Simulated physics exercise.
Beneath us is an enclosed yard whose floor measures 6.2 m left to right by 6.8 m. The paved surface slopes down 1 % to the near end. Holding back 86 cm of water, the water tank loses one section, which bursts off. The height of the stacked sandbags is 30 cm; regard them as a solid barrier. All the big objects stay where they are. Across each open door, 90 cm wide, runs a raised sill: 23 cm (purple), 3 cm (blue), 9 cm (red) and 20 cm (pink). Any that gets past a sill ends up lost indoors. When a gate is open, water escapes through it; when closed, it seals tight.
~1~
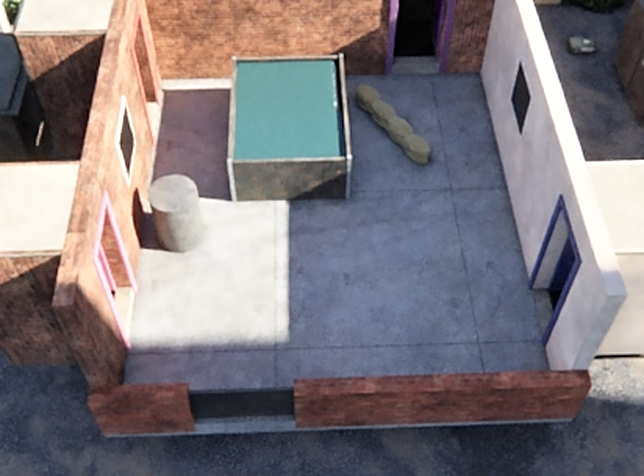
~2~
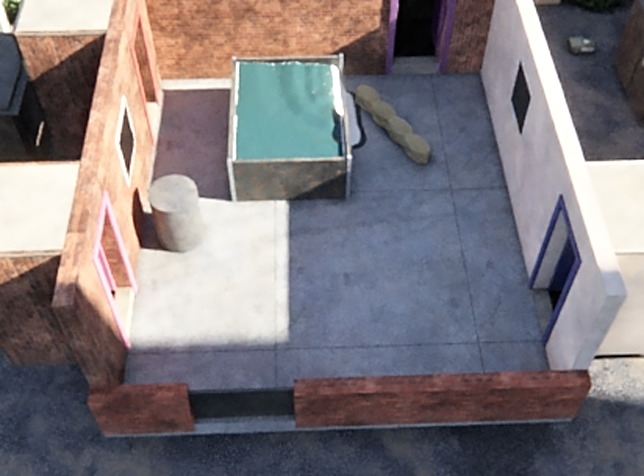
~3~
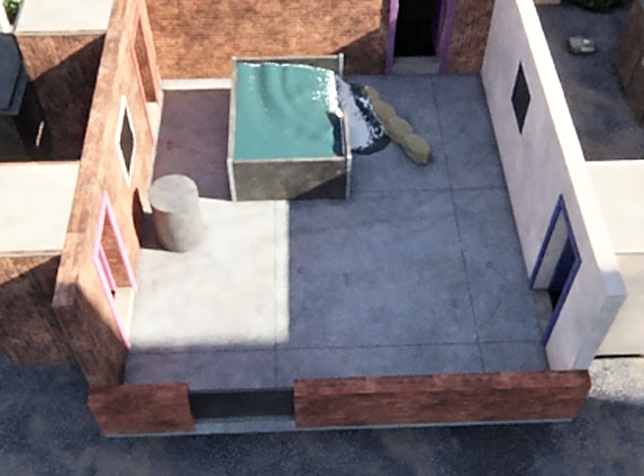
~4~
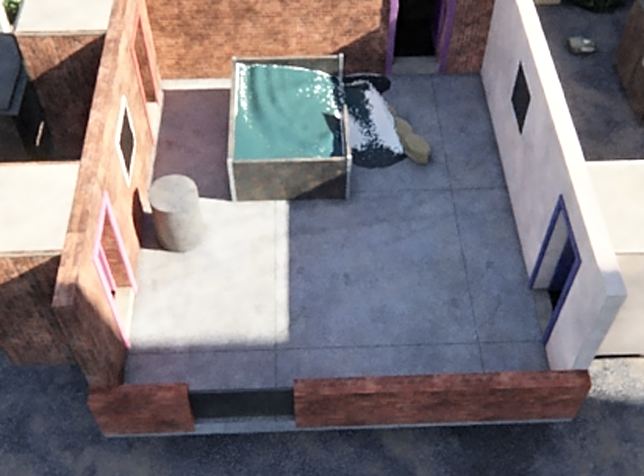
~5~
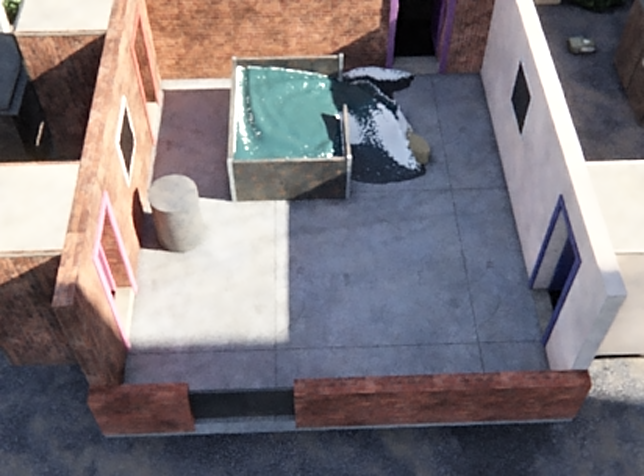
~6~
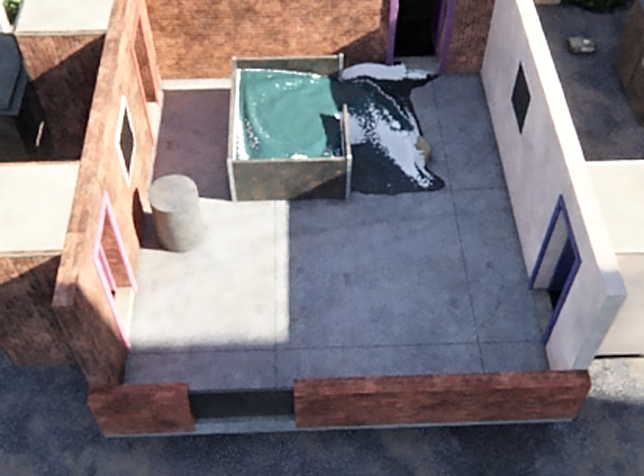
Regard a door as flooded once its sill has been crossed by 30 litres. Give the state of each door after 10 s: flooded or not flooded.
State after that time: Purple door not flooded, blue door flooded, red door not flooded, pink door not flooded.
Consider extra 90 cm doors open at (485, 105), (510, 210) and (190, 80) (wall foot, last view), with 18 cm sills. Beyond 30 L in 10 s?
More, less, less.
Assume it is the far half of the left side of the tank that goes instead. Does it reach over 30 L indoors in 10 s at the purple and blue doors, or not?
Then: Purple not over, blue above.
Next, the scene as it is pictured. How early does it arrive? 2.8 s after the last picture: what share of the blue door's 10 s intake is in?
Some 5 in a hundred.
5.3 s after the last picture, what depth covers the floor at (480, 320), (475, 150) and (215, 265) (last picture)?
Close to 19, 8 and 2 centimetres.
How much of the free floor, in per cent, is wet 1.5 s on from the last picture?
About 55 per cent.
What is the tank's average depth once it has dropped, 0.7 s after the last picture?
It averages close to 56 cm.
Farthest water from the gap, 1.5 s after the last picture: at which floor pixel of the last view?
Somewhere about (556, 396).
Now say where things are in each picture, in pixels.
The first picture shows the water tank at (289, 109) is whole and still, 86 cm deep.
In the second picture, water pours out at (341, 108) and has run 0.7 m, to a hidden place; typically 8 cm deep outside, 86 cm at the water tank's back.
In the third picture, the front is at (385, 140), 1.0 m from the gap at (341, 109); 0.8 m2 of floor is under water; 86 cm left at the back of the water tank.
In the fourth picture, the front is at (404, 154), 1.4 m from the gap at (341, 110); 1.7 m2 of floor is under water; 81 cm left at the back of the water tank.
In the fifth picture, the front is at (417, 174), 1.9 m from the gap at (341, 110); 2.8 m2 of floor is under water; 73 cm left at the back of the water tank.
In the sixth picture, water pours out at (341, 109) and has run 2.3 m, to (437, 187); typically 11 cm deep outside, 74 cm at the water tank's back.
Then, 0.7 s after the last picture water covers 35 % of the floor and is deepest (61 cm) near (363, 115); purple door 21 cm at the sill, 0 L in, blue door not reached, red door not reached, pink door not reached.
Then, 1.5 s after the last picture water covers 55 % of the floor and is deepest (46 cm) near (363, 115); purple door 14 cm at the sill, 0 L in, blue door 8 cm at the sill, 3 L in, red door not reached, pink door not reached.
Then, 2.8 s after the last picture water covers 65 % of the floor and is deepest (34 cm) near (363, 115); purple door 12 cm at the sill, 0 L in, blue door 9 cm at the sill, 18 L in, red door 6 cm at the sill, 0 L in, pink door not reached.
Then, 5.3 s after the last picture water covers 85 % of the floor and is deepest (29 cm) near (121, 411); purple door 5 cm at the sill, 0 L in, blue door 15 cm at the sill, 104 L in, red door 5 cm at the sill, 0 L in, pink door 11 cm at the sill, 0 L in.
Then, 9.3 s after the last picture water covers 95 % of the floor and is deepest (18 cm) near (134, 410); purple door 3 cm at the sill, 0 L in, blue door 11 cm at the sill, 303 L in, red door 7 cm at the sill, 0 L in, pink door 15 cm at the sill, 0 L in.
